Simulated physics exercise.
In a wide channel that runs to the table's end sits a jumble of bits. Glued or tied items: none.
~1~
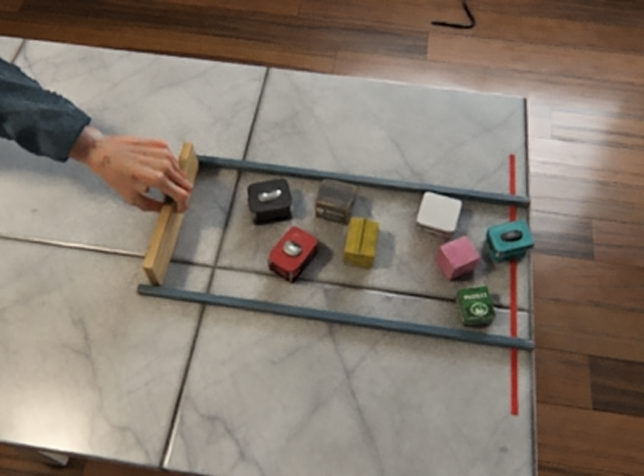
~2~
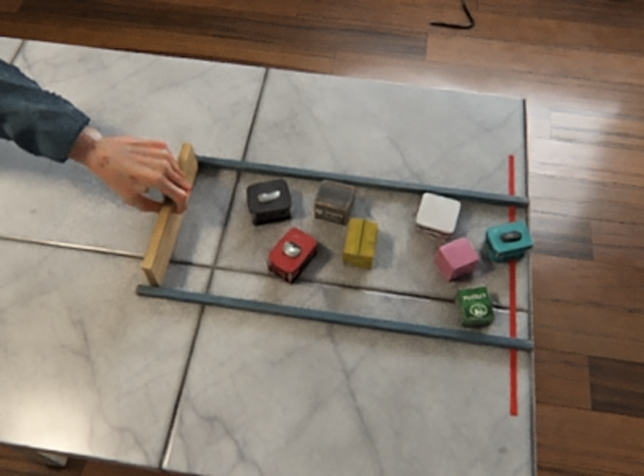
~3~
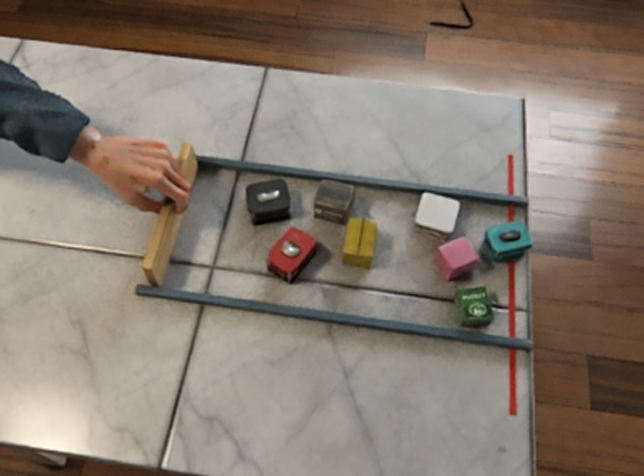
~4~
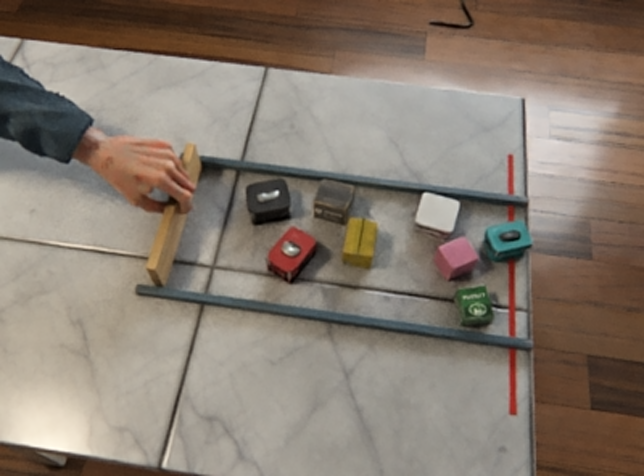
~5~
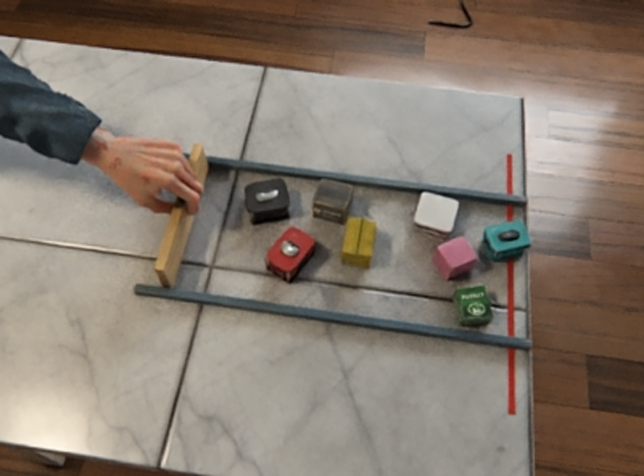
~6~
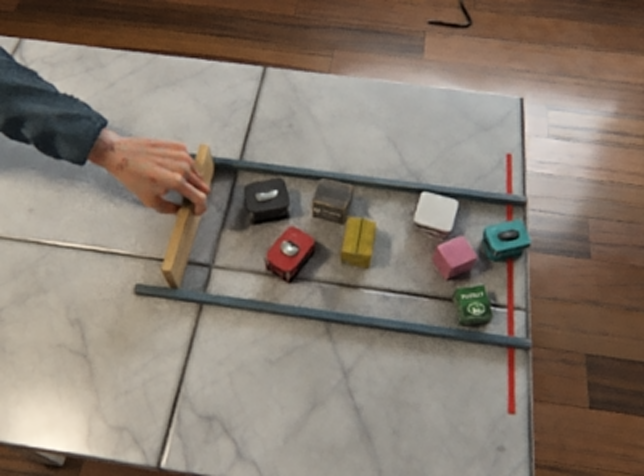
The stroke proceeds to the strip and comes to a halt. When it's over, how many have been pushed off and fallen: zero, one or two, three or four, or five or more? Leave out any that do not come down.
The push is going to clear five or more off the end.
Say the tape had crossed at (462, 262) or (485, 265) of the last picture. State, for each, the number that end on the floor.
3 and 5.
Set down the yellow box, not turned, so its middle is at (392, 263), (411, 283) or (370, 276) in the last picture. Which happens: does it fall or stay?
Well, in turn it does not stay; it does not stay; it does not stay.
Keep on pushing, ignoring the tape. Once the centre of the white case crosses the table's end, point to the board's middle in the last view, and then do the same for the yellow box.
Near (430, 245) and (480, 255).
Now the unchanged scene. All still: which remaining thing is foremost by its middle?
The black case ends nearest.
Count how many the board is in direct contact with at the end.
3 end up touching it.
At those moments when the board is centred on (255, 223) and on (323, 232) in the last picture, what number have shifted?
At the first spot the count is 1, and at the second it is 4.
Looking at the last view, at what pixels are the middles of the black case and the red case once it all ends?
About (534, 241), and the other about (529, 283).
Soon after, none off yet; turquoise case at rest near (504, 241); green box at rest near (472, 306); pink block at rest near (454, 258).
Then, none off yet; turquoise case moved a little near (516, 244); green box at rest near (472, 306); pink block moving near (465, 263).
Further on, two off so far; turquoise case on the floor near (478, 413); green box moved about its own width near (501, 314); pink block tipped a little near (543, 286).
At rest, the number that fall off is five or more; fallen, grey box, yellow box, white case, pink block and turquoise case.
